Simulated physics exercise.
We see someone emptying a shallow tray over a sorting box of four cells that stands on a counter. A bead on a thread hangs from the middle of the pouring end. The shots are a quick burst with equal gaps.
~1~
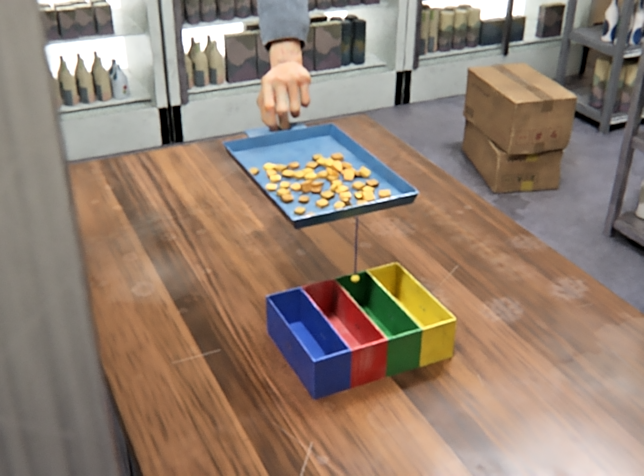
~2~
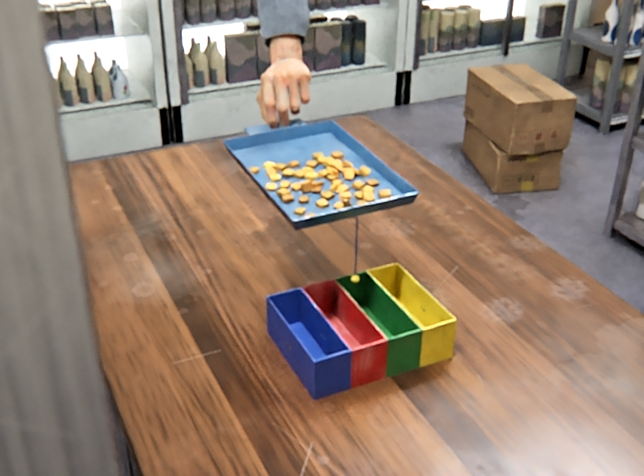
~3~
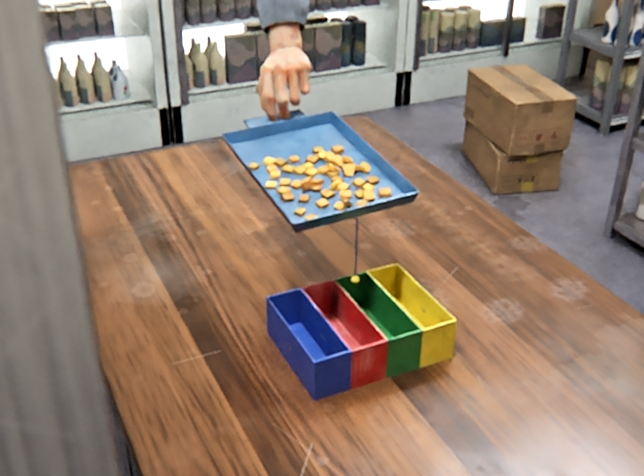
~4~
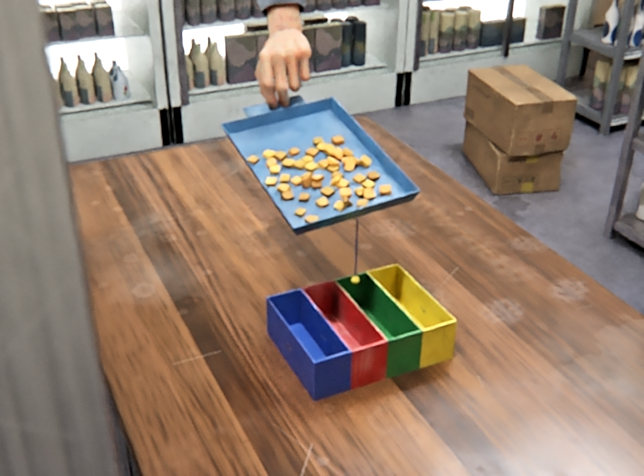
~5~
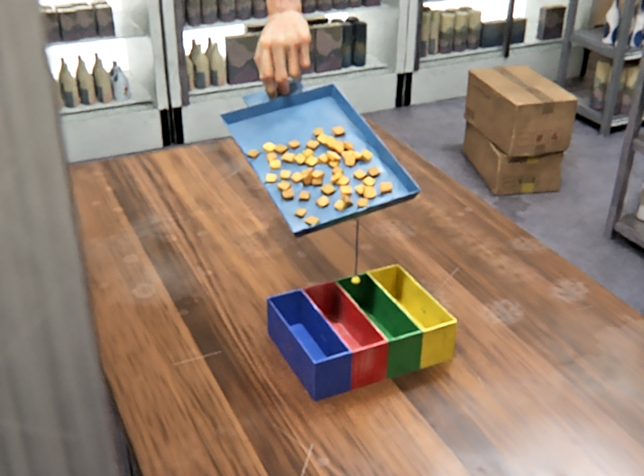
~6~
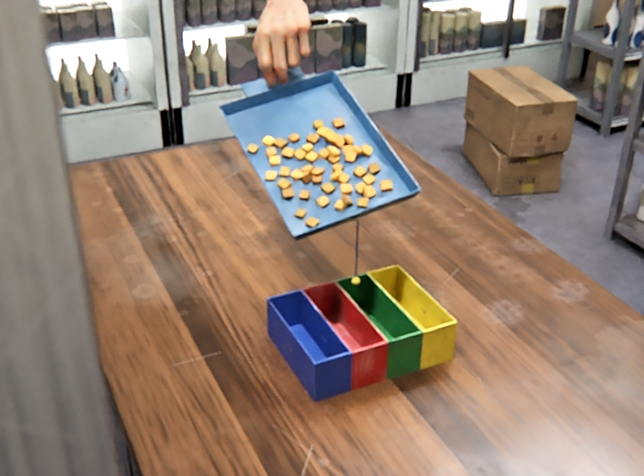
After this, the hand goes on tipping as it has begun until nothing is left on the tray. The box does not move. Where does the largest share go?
The blue one ends fullest.
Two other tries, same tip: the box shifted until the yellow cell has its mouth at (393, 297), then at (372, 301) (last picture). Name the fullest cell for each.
In turn: The red cell; that red cell.
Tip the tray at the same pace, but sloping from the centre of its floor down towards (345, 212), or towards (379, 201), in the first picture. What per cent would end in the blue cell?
The first gives 20 %, the second 0 %.
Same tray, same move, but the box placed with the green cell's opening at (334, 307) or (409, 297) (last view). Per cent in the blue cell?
First some 0, then 30 per cent.
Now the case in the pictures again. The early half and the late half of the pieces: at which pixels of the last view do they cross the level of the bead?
The first part at (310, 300); the rest at (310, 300).
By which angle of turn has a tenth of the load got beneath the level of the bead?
Roughly 80°.
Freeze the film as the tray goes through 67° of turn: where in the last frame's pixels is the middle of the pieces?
Around (320, 197).
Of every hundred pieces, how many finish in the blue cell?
Roughly 70 in a hundred.
Just after the last frame, tray tipped steeply; almost all on the tray; just a few falling or outside the box.
A moment on, tray tipped past a quarter turn; just a few on the tray; roughly half in the blue cell; about a tenth in the red cell; just a few in the green cell; roughly a third falling or outside the box.
Further on, tray tipped past a quarter turn; roughly two thirds in the blue cell; roughly a quarter in the red cell; just a few in the green cell; just a few falling or outside the box.
When it is over, tray tipped past a quarter turn; roughly two thirds in the blue cell; roughly a quarter in the red cell; just a few in the green cell; not one in the yellow cell; just a few outside the box.
